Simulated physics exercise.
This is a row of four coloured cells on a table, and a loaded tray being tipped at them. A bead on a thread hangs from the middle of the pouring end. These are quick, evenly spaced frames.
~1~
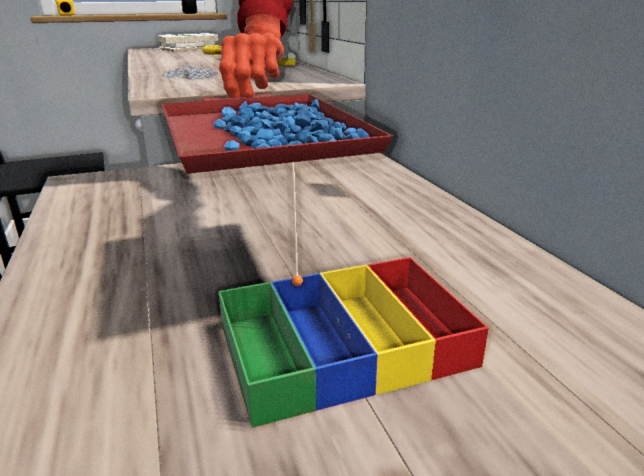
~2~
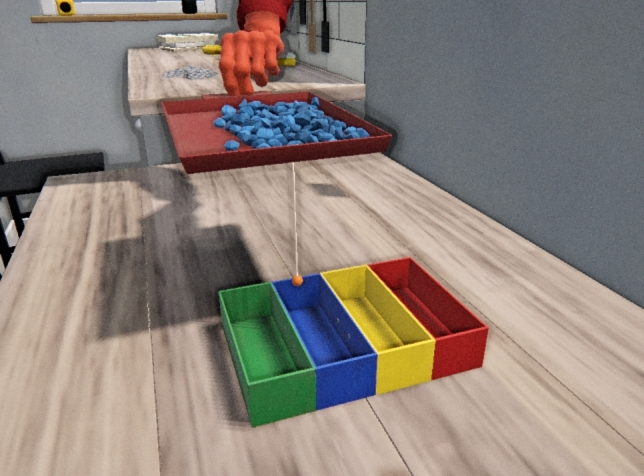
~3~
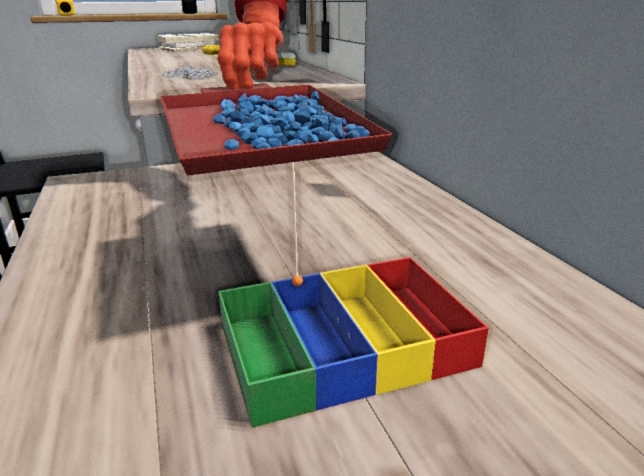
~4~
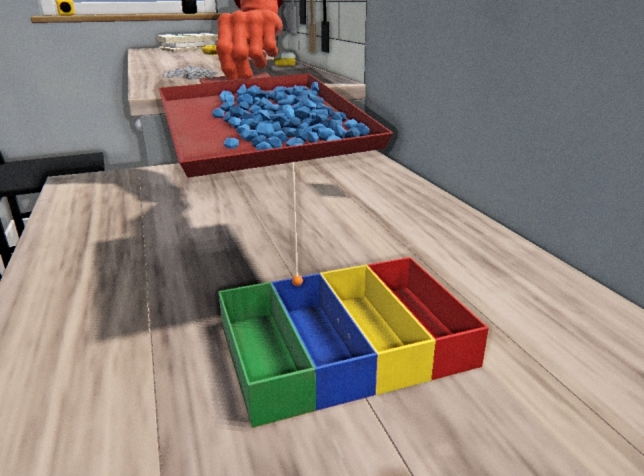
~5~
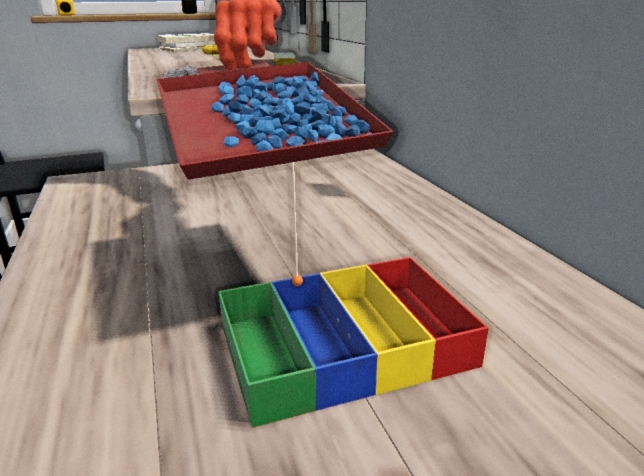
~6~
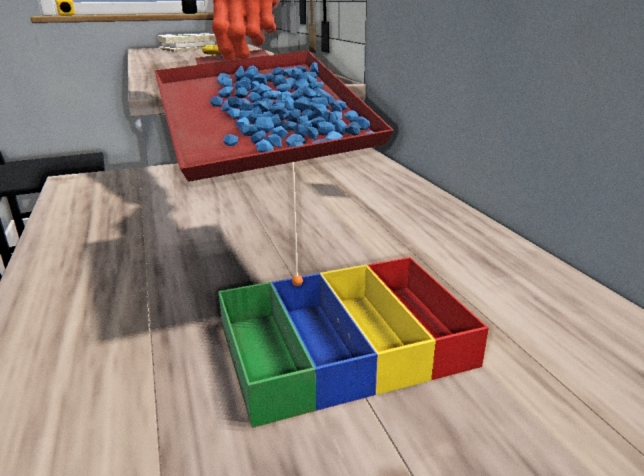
A red tray of blue stones, with an orange-red hand at its far edge, starts level and gradually tilts as its back rises and its left front corner dips slightly, above green, blue, yellow and red cells.
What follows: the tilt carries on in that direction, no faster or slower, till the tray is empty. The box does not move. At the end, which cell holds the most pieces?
It favours the green compartment.
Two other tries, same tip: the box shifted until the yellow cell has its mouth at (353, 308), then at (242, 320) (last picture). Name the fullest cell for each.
First the green one, then the yellow one.
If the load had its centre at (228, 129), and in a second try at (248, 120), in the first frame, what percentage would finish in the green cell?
About 30 and 40 per cent.
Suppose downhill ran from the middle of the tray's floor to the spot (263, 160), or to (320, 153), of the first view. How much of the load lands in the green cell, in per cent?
Near 40 % and 0 %.
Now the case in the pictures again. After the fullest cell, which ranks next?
In second place: Blue.
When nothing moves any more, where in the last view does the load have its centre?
At about (247, 367).
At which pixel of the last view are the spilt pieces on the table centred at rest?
Around (172, 379).
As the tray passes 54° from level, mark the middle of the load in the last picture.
Around (259, 119).
Shortly afterwards, tray tipped steeply; all but a few on the tray; only a few falling or outside the box.
Next, tray tipped right over; near a quarter on the tray; near a quarter in the green cell; a little in the blue cell; near half falling or outside the box.
Some moments later, tray tipped past a quarter turn; near a third in the green cell; a little in the blue cell; only a few in the yellow cell; near half falling or outside the box.
In the end, tray tipped past a quarter turn; near a third in the green cell; a little in the blue cell; only a few in the yellow cell; none at all in the red cell; near half outside the box.
